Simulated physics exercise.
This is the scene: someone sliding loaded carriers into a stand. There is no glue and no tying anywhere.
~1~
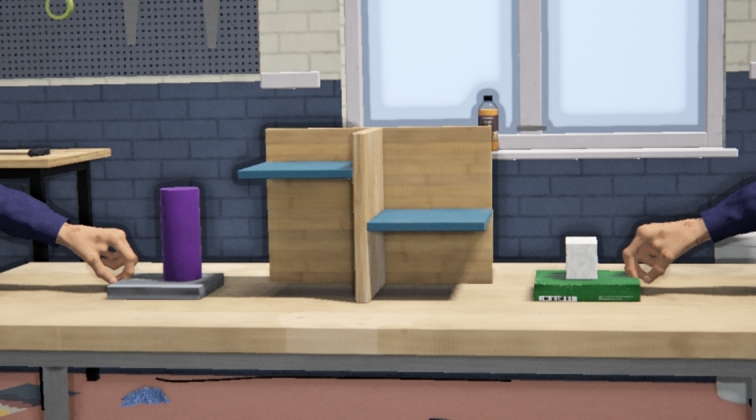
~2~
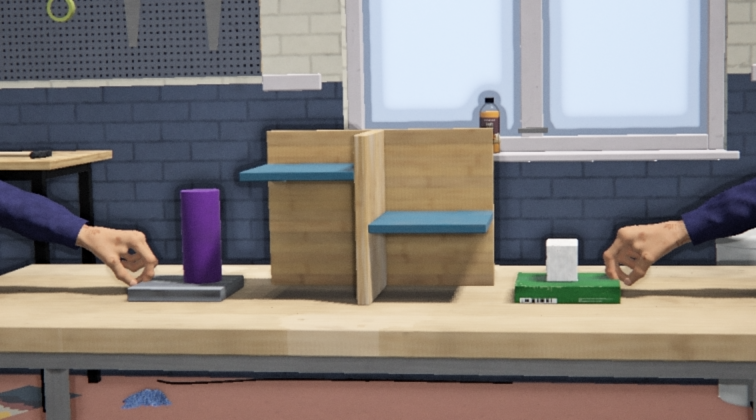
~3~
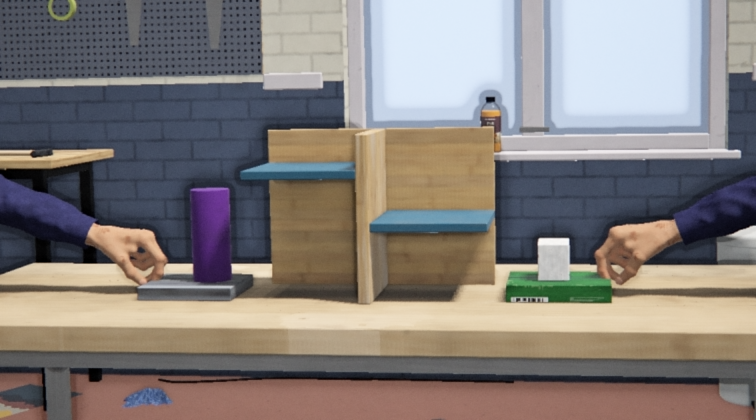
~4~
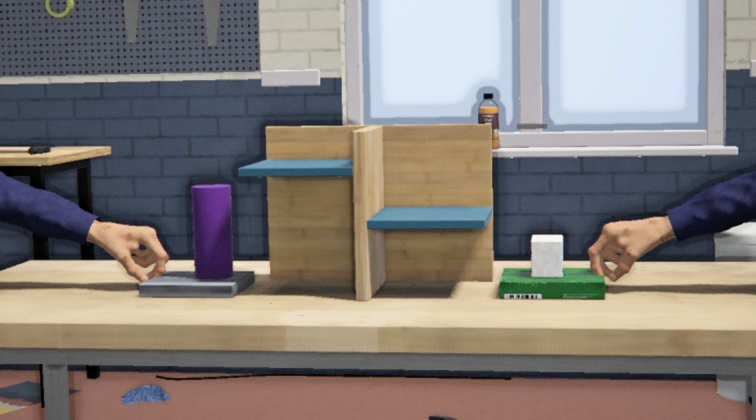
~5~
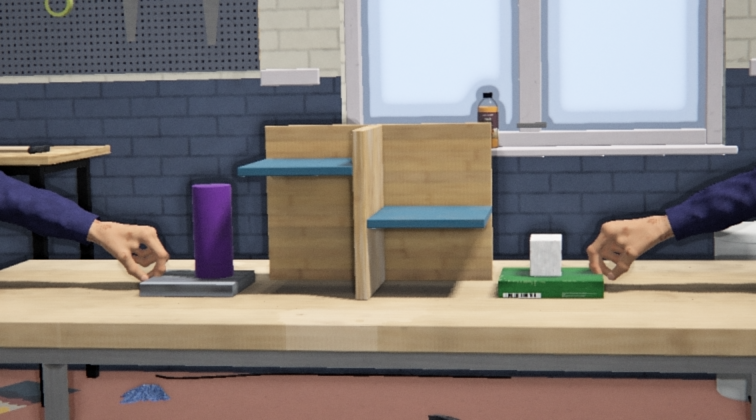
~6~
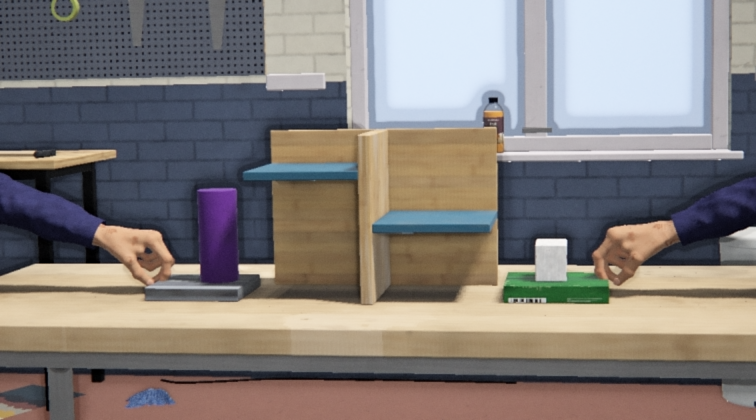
A purple candle on a grey board and a white block on a green box were slid by two hands inward from either side toward a wooden stand with blue shelves, slowing to barely moving.
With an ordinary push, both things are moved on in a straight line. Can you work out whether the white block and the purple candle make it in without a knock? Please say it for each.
Result: White block: Fits under, purple candle: Fits under.
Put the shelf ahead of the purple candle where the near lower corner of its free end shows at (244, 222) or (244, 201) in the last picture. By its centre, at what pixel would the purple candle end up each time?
Resting at (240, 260) and (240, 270).
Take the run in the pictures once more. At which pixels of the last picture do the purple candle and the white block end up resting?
So the purple candle finishes at (320, 236), and the white block finishes at (440, 260).
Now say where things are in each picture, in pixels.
Hands sliding the things forward; white block (581, 258); purple candle (181, 234); grey board (167, 286), in the first frame.
Hands sliding the things forward; purple candle (201, 236); green box (567, 288), in the second frame.
Hands sliding the things forward; white block (554, 259); shelf (373, 213), in the third frame.
Hands sliding the things forward; purple candle (213, 231); grey board (198, 284), in the fourth frame.
Hands sliding the things forward; white block (546, 255); green box (552, 282), in the fifth frame.
Hands sliding the things forward; white block (552, 260); purple candle (219, 235); shelf (375, 214), in the sixth frame.
Then, 0.66 s later than the last frame, white block riding along near (522, 261); purple candle riding along near (243, 236).
Then, 1.18 s later than the last frame, white block riding along near (485, 260); purple candle riding along near (275, 236).
Then, 1.62 s later than the last frame, white block riding along near (455, 260); purple candle riding along near (302, 236).
When it is over, the white block clears the shelf, near (440, 260); the purple candle clears the shelf, near (320, 236).
